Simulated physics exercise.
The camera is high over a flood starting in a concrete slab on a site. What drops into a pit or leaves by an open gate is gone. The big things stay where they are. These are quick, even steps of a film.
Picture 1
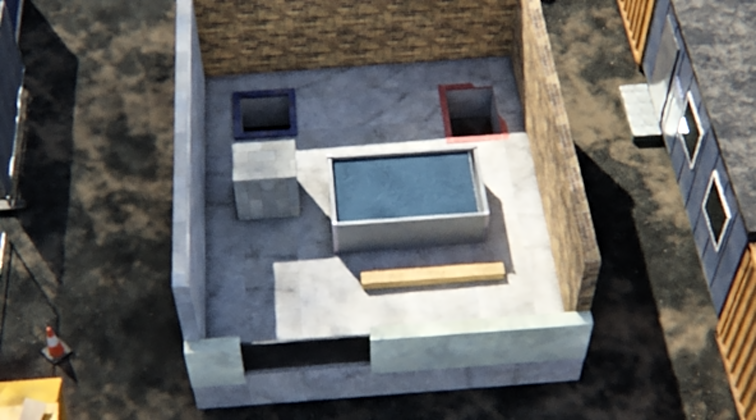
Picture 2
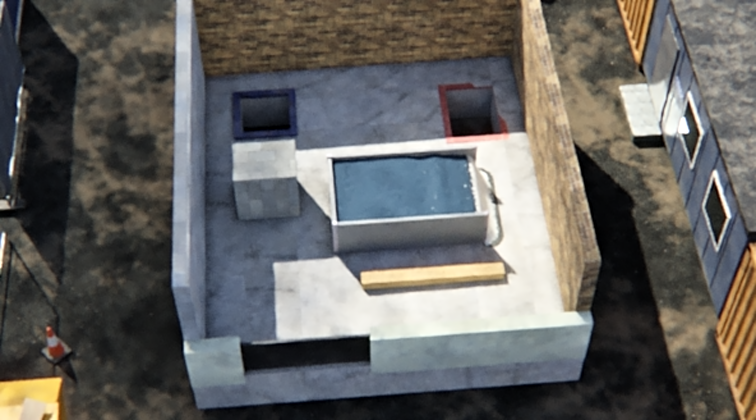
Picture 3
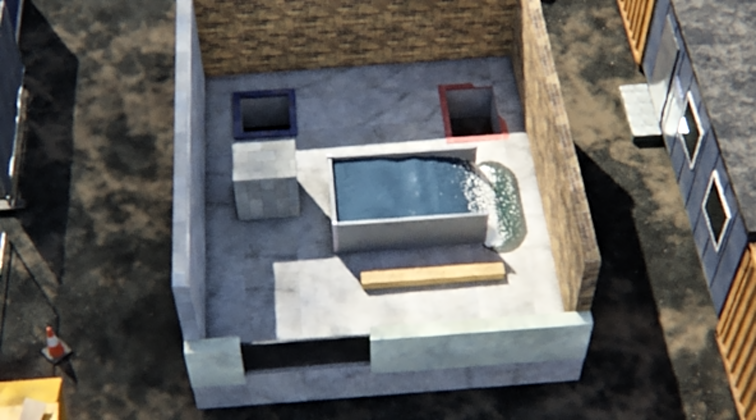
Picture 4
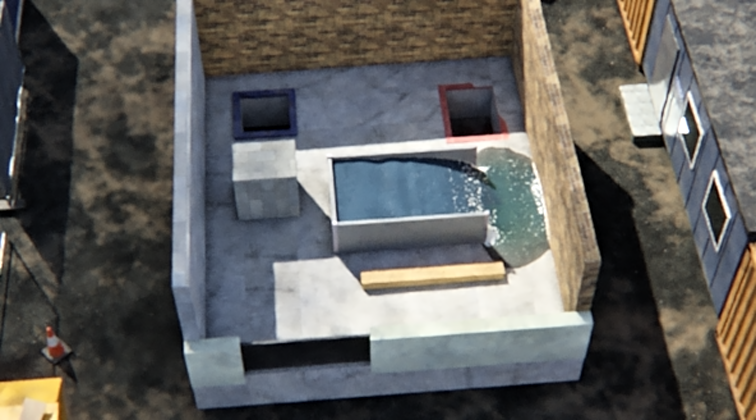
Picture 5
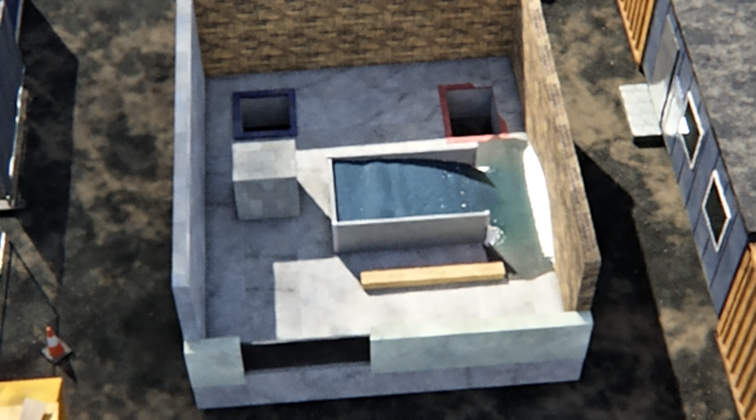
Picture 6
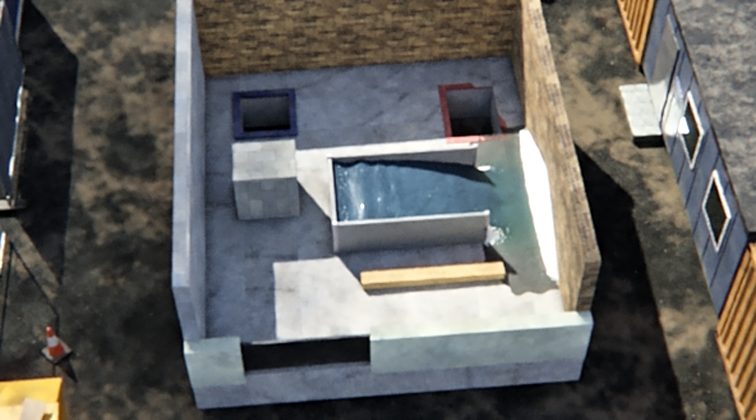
Blue water fills a pale rectangular tank on a grey concrete slab, seen from high above, with brick walls behind and to the right and a low pale wall in front. A blue-rimmed pit and a block lie left, a red-rimmed pit sits behind, and a yellowish beam lies in front. Water bursts from the tank's right end, foams and spreads across the floor to the right wall, while the camera stays still.
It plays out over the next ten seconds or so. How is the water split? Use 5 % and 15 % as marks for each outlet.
One by one: The gate takes less than 5 %; the blue pit takes less than 5 %; the red pit takes more than 15 %.
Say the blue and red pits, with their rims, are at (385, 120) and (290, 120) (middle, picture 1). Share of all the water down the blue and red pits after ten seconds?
Parts in a hundred: Blue 6, red 20.
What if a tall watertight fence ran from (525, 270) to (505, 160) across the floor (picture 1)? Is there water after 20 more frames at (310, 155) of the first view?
At that place: Free of water.
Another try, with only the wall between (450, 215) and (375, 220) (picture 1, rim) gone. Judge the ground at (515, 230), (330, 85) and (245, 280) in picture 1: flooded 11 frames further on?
One after the other: Covered, dry, flooded.
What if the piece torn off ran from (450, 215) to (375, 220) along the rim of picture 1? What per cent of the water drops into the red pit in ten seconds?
In per cent: Red 12.
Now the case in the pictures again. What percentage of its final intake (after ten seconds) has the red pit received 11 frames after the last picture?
About 25 per cent.
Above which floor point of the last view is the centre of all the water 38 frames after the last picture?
Near (382, 241).
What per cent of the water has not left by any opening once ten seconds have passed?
Roughly 68 per cent.
A moment on, water covers 15 % of the floor; the gate 0 %, the blue pit 0 %, the red pit 1 %.
Next, water covers 25 % of the floor; the gate 0 %, the blue pit 0 %, the red pit 7 %.
Then, water covers 55 % of the floor; the gate 0 %, the blue pit 0 %, the red pit 17 %.
Later, water covers 80 % of the floor; the gate 0 %, the blue pit 1 %, the red pit 26 %.
In the end, water covers 80 % of the floor; the gate 0 %, the blue pit 2 %, the red pit 30 %.
